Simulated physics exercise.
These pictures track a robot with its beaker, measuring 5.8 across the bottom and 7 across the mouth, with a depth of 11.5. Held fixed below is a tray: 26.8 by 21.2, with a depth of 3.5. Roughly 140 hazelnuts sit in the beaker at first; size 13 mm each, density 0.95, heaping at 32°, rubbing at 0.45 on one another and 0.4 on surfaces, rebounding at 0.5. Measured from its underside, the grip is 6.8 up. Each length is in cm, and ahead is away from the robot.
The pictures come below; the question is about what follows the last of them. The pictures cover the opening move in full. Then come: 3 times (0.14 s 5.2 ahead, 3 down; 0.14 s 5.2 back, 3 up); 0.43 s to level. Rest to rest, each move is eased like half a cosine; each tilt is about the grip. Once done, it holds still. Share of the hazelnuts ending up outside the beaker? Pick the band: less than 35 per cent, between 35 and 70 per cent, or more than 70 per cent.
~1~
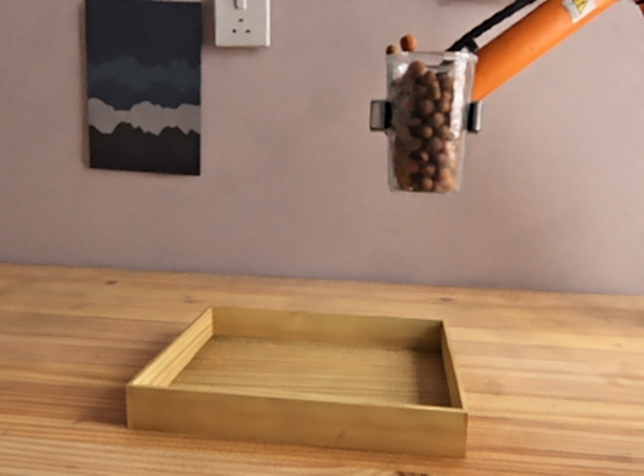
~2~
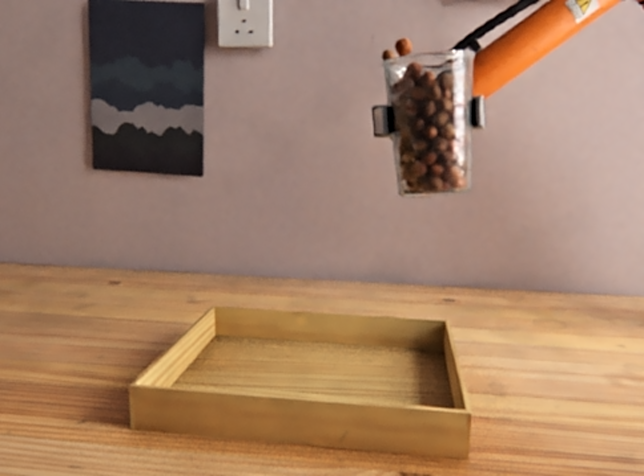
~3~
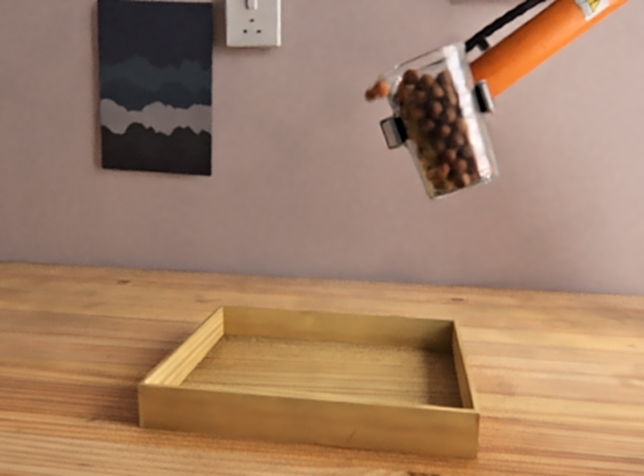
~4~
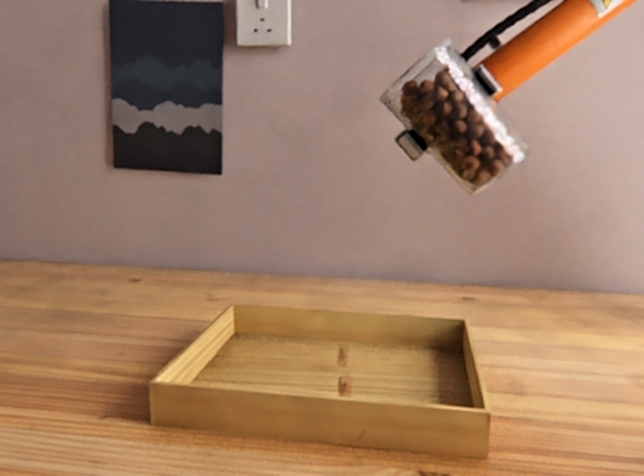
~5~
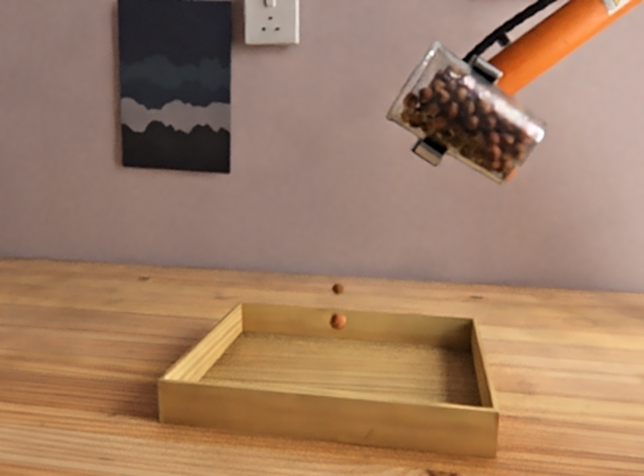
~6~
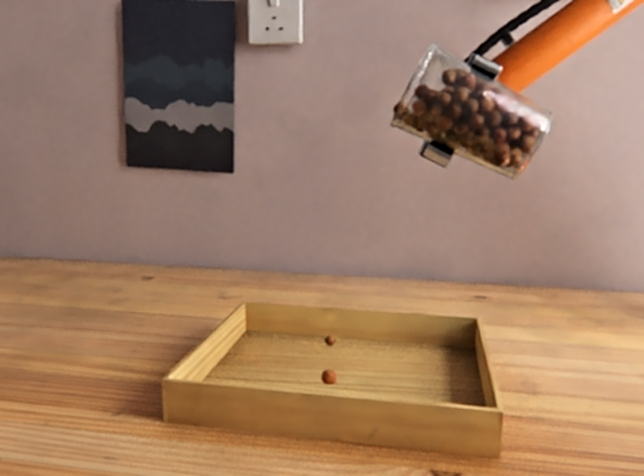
The share is less than 35 per cent.
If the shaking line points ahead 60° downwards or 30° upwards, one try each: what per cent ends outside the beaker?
Try one gives about 5 in a hundred, try two about 60 in a hundred.
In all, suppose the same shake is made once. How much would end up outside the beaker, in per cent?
Probably about 15 in a hundred.
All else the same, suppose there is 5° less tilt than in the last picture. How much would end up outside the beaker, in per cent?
Then something close to 20 in a hundred.
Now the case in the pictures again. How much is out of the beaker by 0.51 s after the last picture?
Share gone: Around 15 %.
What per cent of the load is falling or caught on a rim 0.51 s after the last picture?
It amounts to roughly 4 in a hundred.
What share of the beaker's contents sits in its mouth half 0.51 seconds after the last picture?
45 per cent.
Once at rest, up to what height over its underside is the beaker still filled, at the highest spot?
Height at rest: About 10.0 centimetres.
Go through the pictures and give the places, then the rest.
Beaker middle at (427, 128), level; upper third of the load around (424, 95), from x 390 to 460, top at y 45; 137 in the beaker, in the first picture.
Beaker middle at (431, 128), tilted 6° forward; upper third of the load around (431, 95), from x 390 to 460, top at y 45, in the second picture.
Beaker middle at (443, 126), tilted 22° forward; upper third of the load around (434, 96), from x 370 to 485, top at y 75; 135 in the beaker, 2 in flight or on a rim, in the third picture.
Beaker middle at (457, 123), tilted 42° forward; upper third of the load around (448, 98), from x 345 to 515, top at y 75; 135 in the beaker, 2 in the tray, in the fourth picture.
Beaker middle at (468, 118), tilted 58° forward; upper third of the load around (451, 96), from x 340 to 530, top at y 70; 135 in the beaker, 1 in the tray, 1 in flight or on a rim, in the fifth picture.
Beaker middle at (473, 117), tilted 64° forward; upper third of the load around (461, 98), from x 330 to 535, top at y 75; 135 in the beaker, 2 in the tray, in the sixth picture.
Then, 0.51 s later, tilted 64° forward, highest piece 26 above the table; 116 in the beaker, 15 in the tray, 6 in flight or on a rim.
Then, 1.02 s later, tilted 41° forward, highest piece 27 above the table; 106 in the beaker, 28 in the tray, 2 on the table or floor, 1 in flight or on a rim.
Then, 1.47 s later, level, highest piece 30 above the table; 106 in the beaker, 29 in the tray, 2 on the table or floor.
Then, 2.52 s later, level, highest piece 30 above the table; 106 in the beaker, 29 in the tray, 2 on the table or floor.
At rest, 106 in the beaker, 29 in the tray, 2 on the table or floor. That is 23 % outside the beaker.
